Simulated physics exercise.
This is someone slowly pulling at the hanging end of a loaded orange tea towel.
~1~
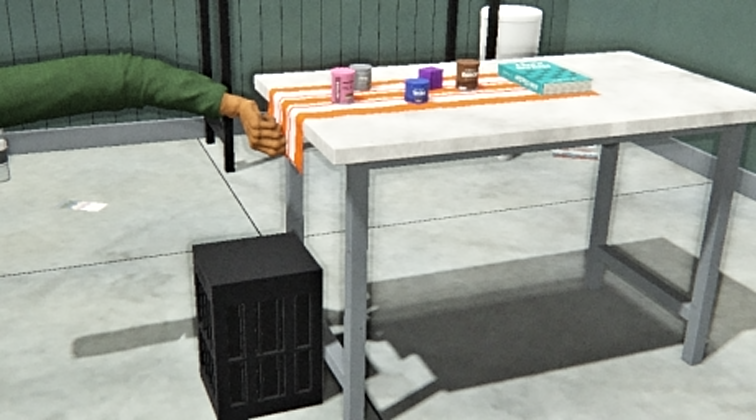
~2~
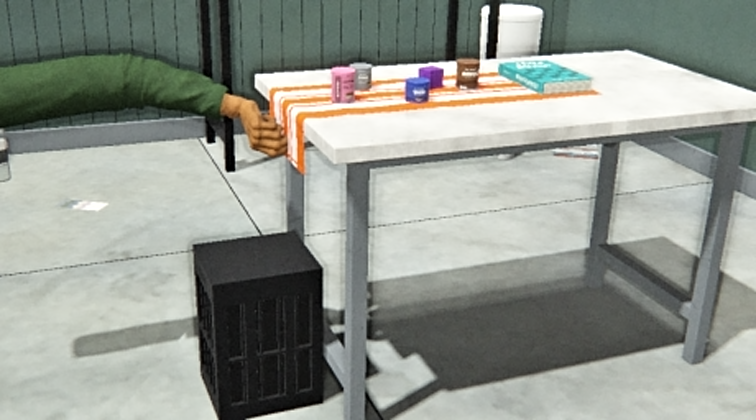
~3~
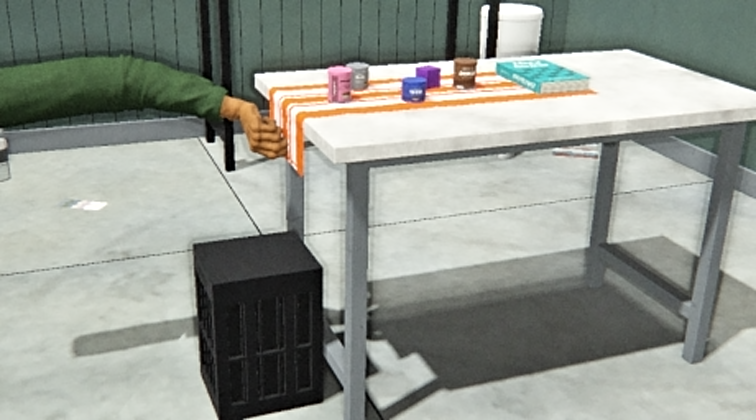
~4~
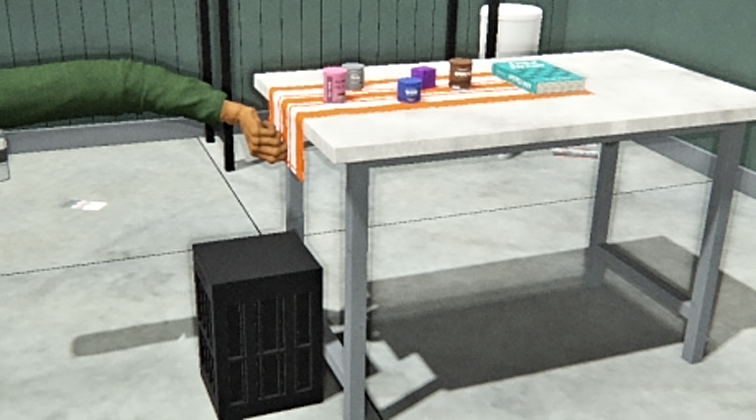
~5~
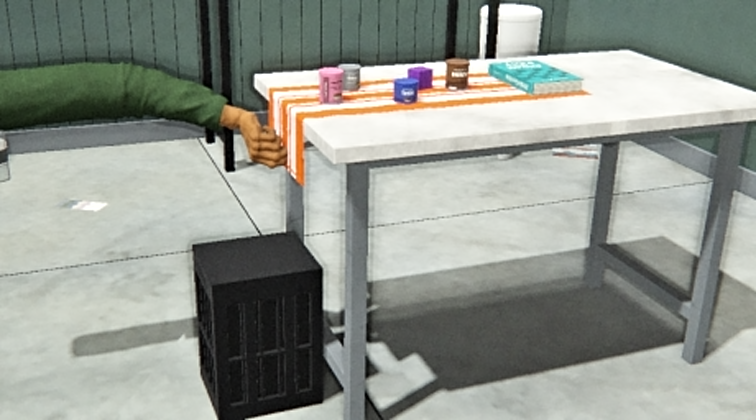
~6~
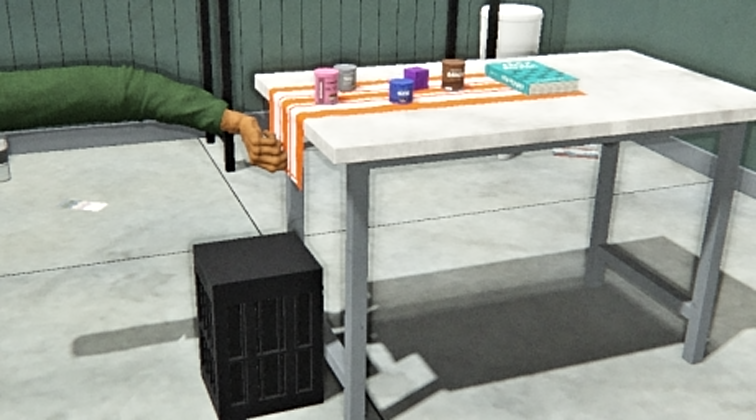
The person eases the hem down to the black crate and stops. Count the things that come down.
Over the edge go two.
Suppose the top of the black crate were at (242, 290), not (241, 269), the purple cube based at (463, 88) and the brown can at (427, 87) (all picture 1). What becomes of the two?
The purple cube keeps its place on top; the brown can keeps its place on top.
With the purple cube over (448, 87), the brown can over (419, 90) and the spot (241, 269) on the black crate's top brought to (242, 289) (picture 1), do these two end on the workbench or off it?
The purple cube holds on, the brown can survives.
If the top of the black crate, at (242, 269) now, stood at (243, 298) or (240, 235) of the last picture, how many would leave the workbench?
Then 3 and 1.
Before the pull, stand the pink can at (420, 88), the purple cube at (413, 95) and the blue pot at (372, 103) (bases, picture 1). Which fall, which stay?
The pink can holds on, the purple cube stays on, the blue pot comes down.
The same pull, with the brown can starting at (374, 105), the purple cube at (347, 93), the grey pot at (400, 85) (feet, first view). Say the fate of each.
The brown can is carried off, the purple cube tumbles off, the grey pot remains up.
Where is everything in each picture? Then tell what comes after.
In the first picture, hem (303, 175); pink can (343, 71); grey pot (361, 66); blue pot (417, 81); purple cube (431, 69); brown can (468, 62); top of the crate (241, 269).
In the second picture, hem (305, 174); pink can (343, 70).
In the third picture, hem (303, 178); grey pot (358, 65).
In the fourth picture, hem (304, 182); blue pot (409, 80); top of the crate (241, 268).
In the fifth picture, hem (304, 186); purple cube (420, 68).
In the sixth picture, hem (302, 192); pink can (326, 71); grey pot (345, 67); blue pot (401, 81); purple cube (417, 69); brown can (454, 62).
Early on, hem near (285, 215); pink can gone.
Midway, hem on the crate; pink can and grey pot gone.
Finally, hem on the crate; pink can and grey pot gone. The workbench loses two.
